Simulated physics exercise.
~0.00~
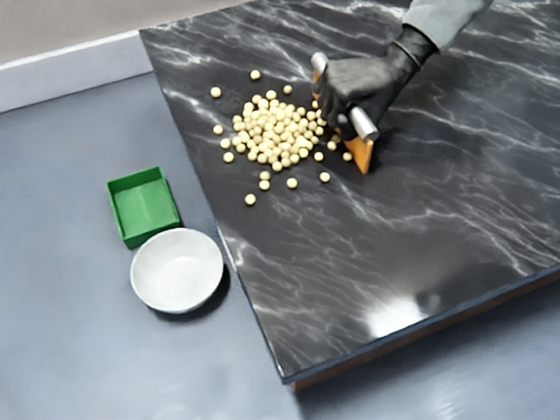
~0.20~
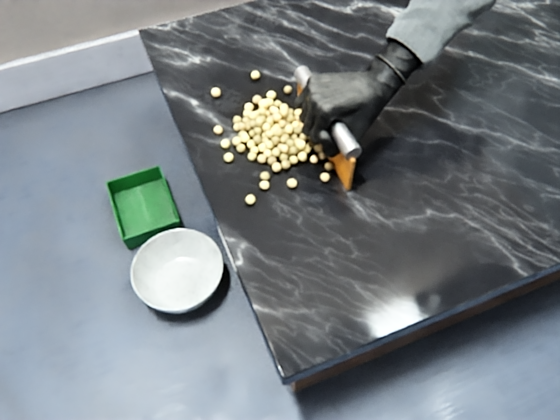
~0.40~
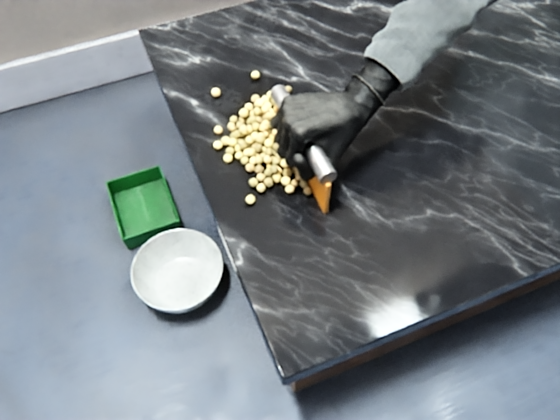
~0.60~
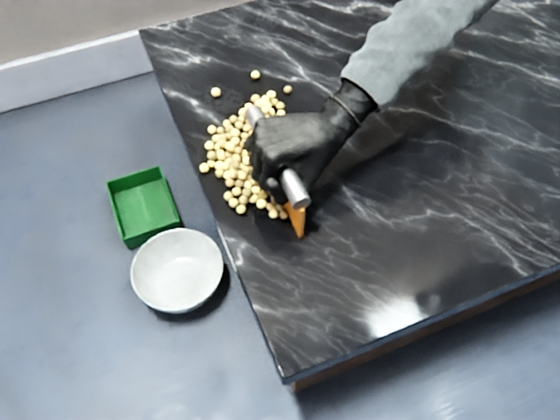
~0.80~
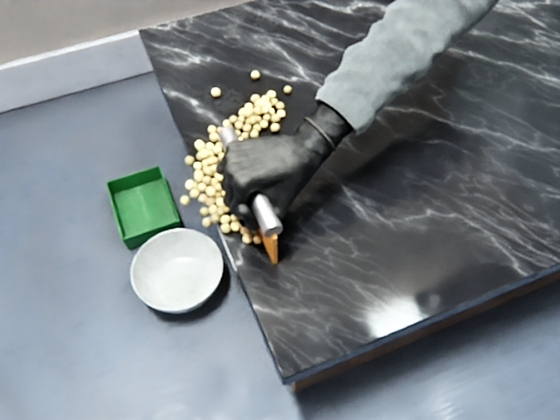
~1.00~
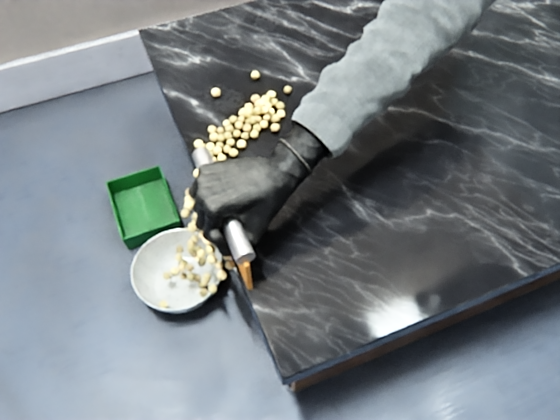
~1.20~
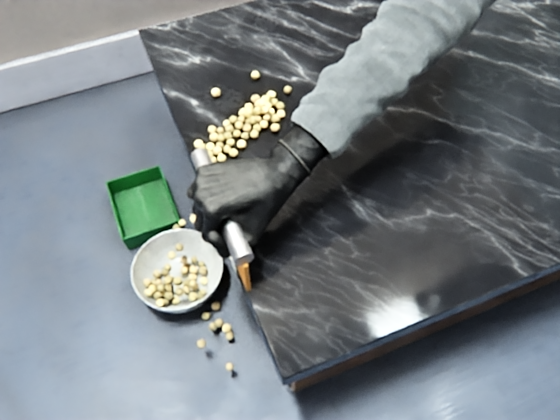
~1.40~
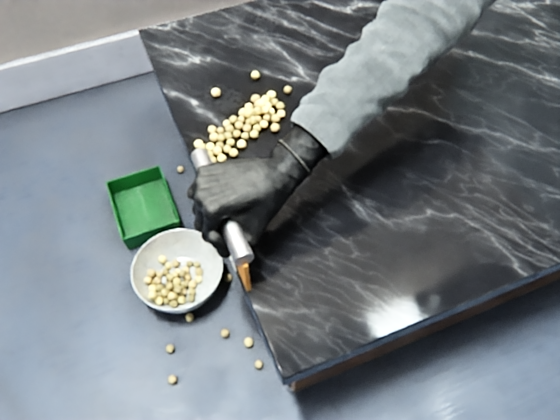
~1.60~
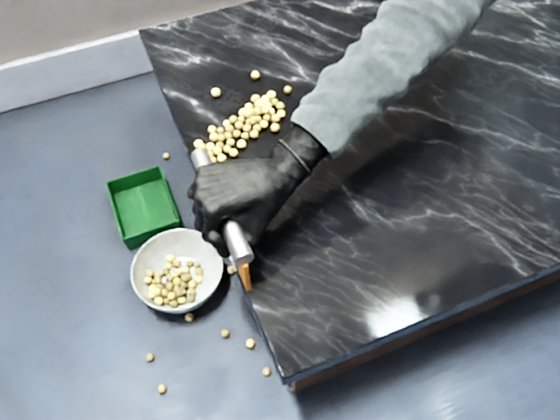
On a black marbled tabletop, a gloved hand pushes a scraper down and left through a pile of round, pale nuts, sending many over the edge; some land in the white bowl, a few scatter on the floor, and about half remain on top.
